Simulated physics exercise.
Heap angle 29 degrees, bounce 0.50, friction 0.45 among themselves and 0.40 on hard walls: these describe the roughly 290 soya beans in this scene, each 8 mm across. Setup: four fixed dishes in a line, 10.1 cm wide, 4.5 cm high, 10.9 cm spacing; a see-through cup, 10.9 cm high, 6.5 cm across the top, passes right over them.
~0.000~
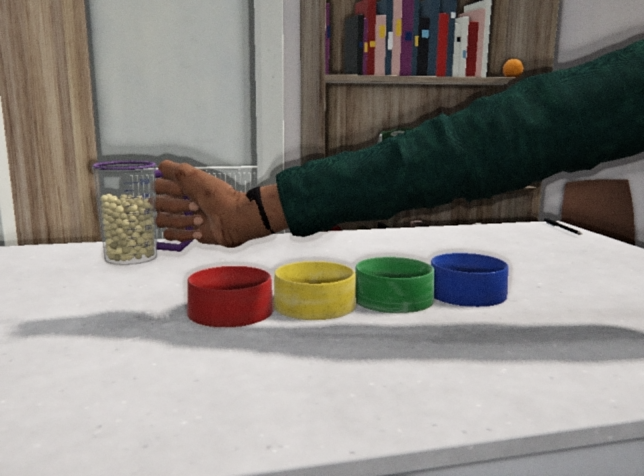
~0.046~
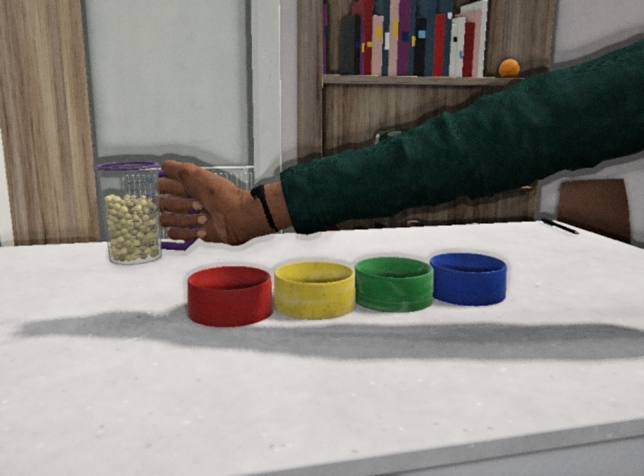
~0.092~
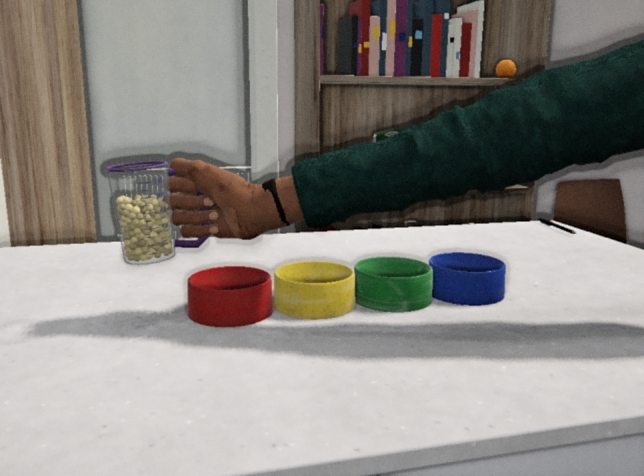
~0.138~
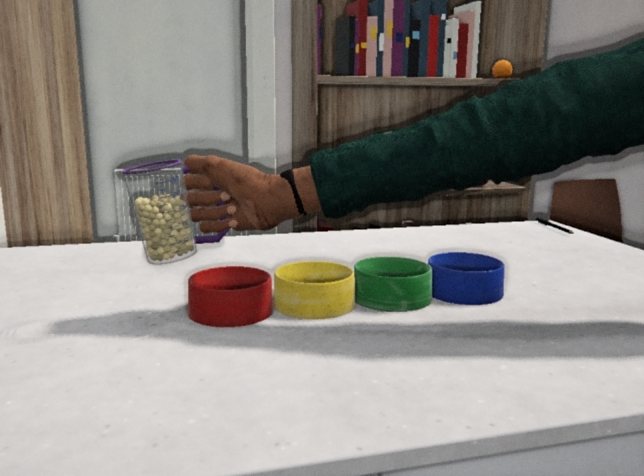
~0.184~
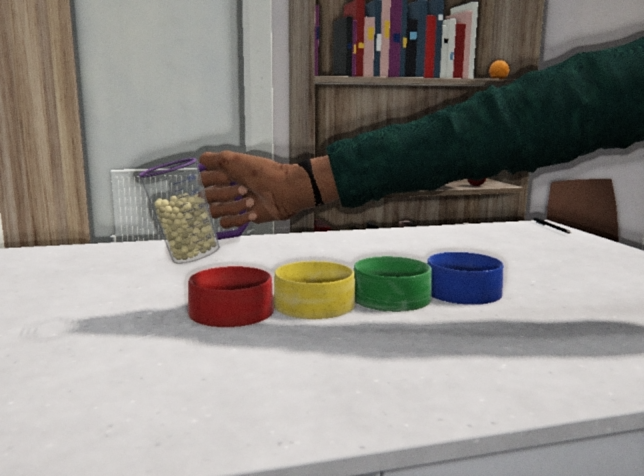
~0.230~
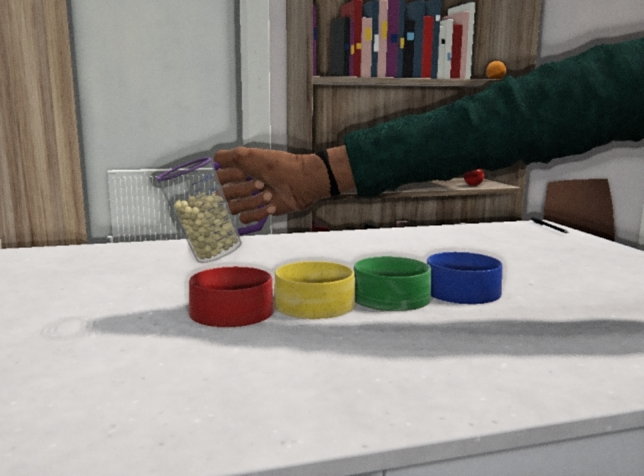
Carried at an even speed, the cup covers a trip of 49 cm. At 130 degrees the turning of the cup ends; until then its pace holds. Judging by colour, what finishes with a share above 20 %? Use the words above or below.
Red dish - below; blue dish - above; green dish - below; yellow dish - below; counter - below.
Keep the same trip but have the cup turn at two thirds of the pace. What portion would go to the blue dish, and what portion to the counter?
Result - blue: 100; counter: 0.
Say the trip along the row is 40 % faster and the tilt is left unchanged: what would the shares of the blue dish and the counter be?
The shares would then be blue 100 and counter 0.
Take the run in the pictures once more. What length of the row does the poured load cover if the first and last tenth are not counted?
That stretch measures near 6 centimetres.
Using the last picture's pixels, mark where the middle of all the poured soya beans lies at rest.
About (457, 280).
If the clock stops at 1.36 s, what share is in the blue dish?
Roughly 80 %.
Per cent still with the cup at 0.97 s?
My estimate is about 95 per cent.
Then, at 0.67 s, tilt 73 degrees; cup holds 100 %.
Then, at 0.97 s, tilt 108 degrees; cup holds 95 %.
After 1.36 s, tilt 130 degrees; cup holds 15 %, blue 80 %, green 5 %.
In the end, at 2.0 s, red 0 %, blue 95 %, green 5 %, yellow 0 %, counter 0 %.
